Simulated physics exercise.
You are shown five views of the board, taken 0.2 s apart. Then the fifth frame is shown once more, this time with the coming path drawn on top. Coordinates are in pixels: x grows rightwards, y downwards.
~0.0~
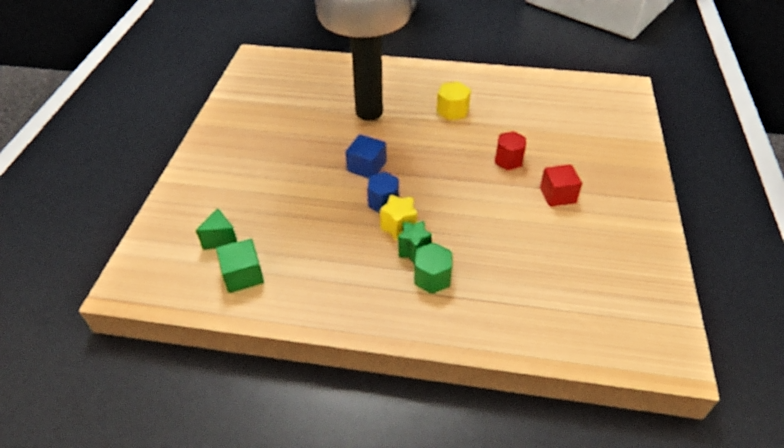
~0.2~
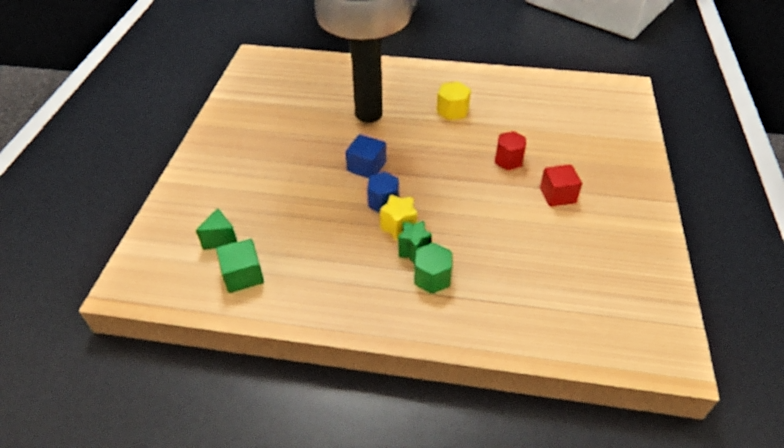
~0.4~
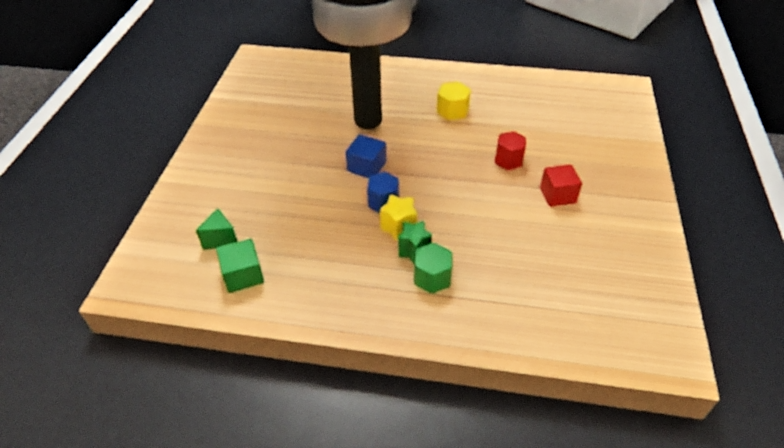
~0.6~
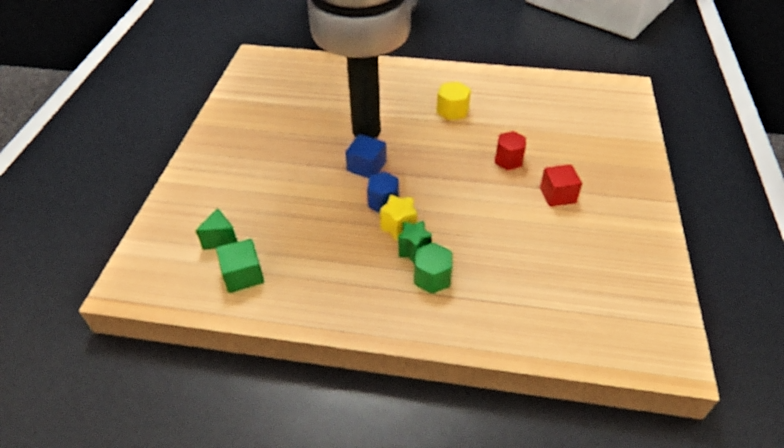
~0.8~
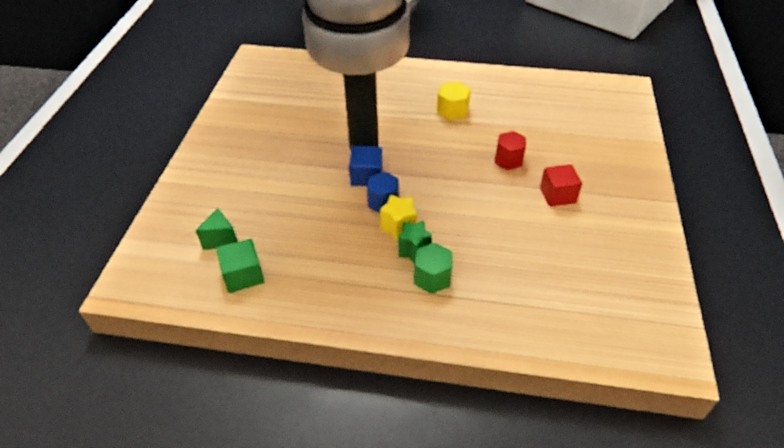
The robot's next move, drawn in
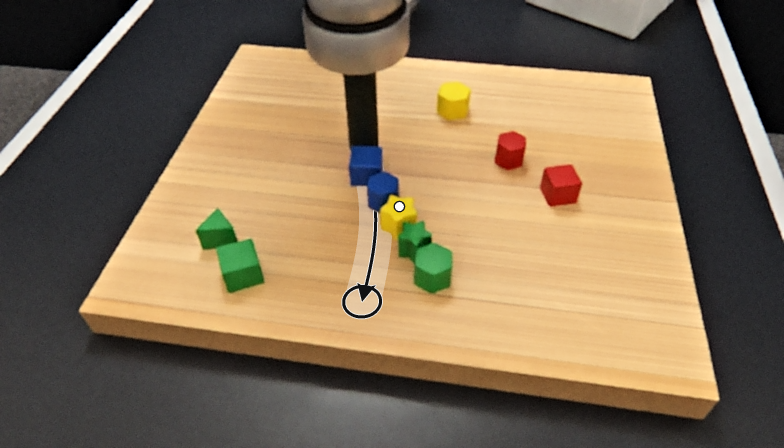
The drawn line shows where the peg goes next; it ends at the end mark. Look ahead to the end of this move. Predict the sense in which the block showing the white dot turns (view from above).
From above, it looks like the block showing the white dot goes clockwise.
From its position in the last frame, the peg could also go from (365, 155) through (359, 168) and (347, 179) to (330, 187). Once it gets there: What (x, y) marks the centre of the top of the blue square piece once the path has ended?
I'd place it at (362, 178), taking the centre of its top.
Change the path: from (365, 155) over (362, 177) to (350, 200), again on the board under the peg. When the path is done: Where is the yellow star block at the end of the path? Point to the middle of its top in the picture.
I'd place it at (420, 222), taking the centre of its top.
The line goes from (365, 155) via (376, 220), ending at (362, 301); the dot is on the yellow star block.
On the path given first. One third of the way, peg at (374, 191); blue square piece at (380, 201), turned 20° anticlockwise; blue six-sided block at (402, 221); yellow star block at (412, 248), turned 20° clockwise; green star block at (421, 272).
Two thirds of the way, peg at (374, 240); blue square piece at (402, 249), turned 80° anticlockwise; blue six-sided block at (439, 246), turned 55° anticlockwise; yellow star block at (446, 276), turned 85° clockwise; green star block at (419, 295), turned 55° clockwise.
At the end, peg at (362, 295); blue square piece at (410, 265), turned 130° anticlockwise; blue six-sided block at (441, 246), turned 70° anticlockwise; yellow star block at (450, 277), turned 90° clockwise; green star block at (419, 295), turned 55° clockwise.
